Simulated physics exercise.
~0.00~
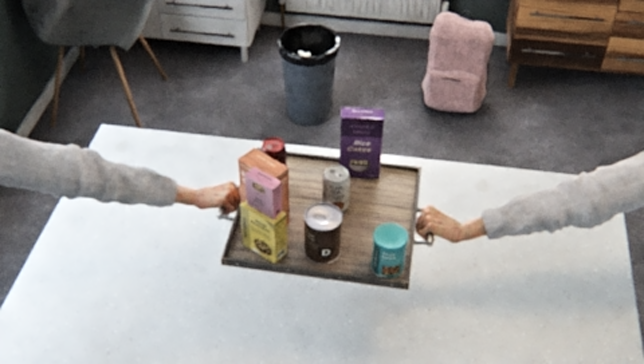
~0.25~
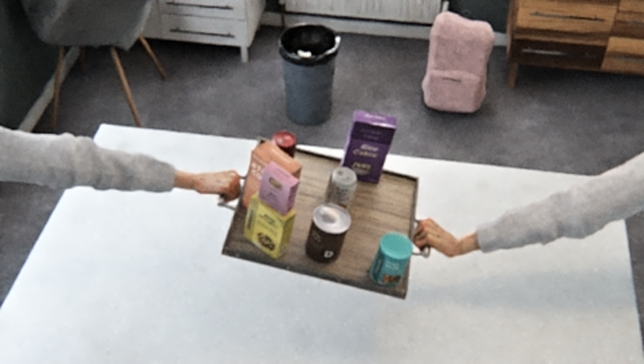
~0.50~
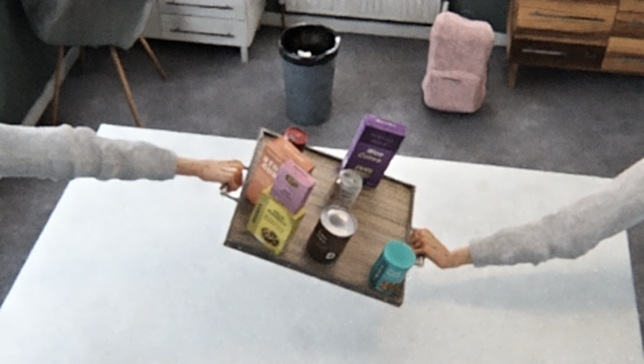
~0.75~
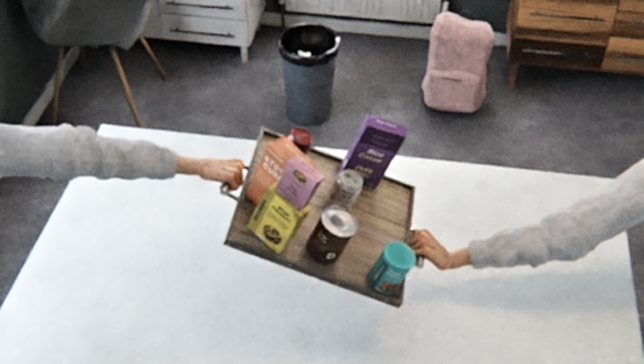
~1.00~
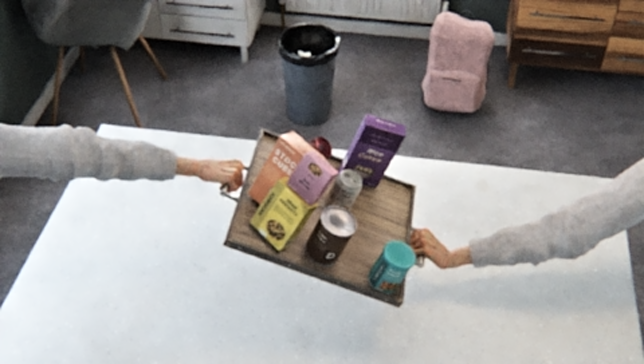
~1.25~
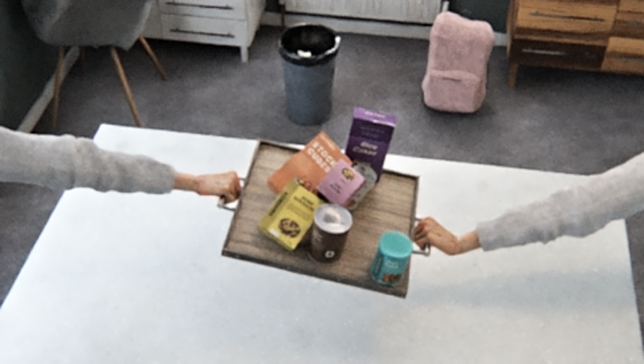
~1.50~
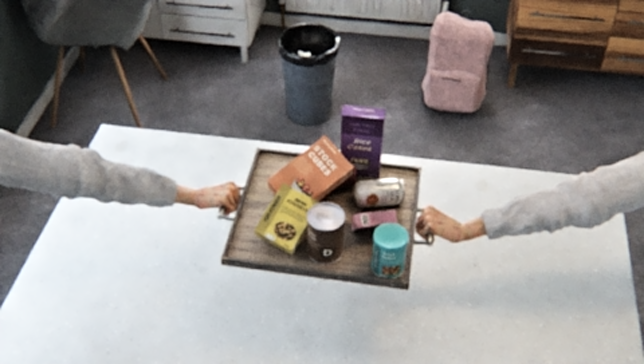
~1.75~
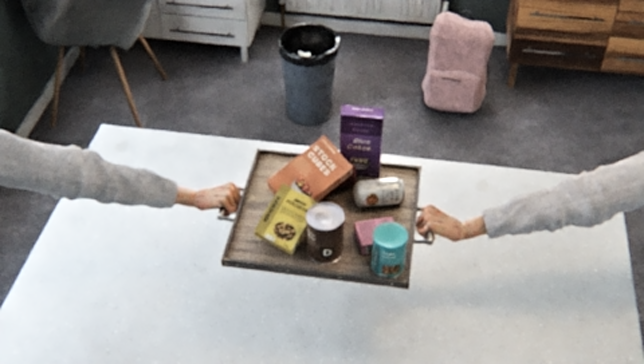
Above a white table in a room with a pink backpack, two hands tilted a tray of cans and packets down to the right, then levelled it; several items toppled and ended lying on the tray, while the purple packet and brown and turquoise tins stayed upright.
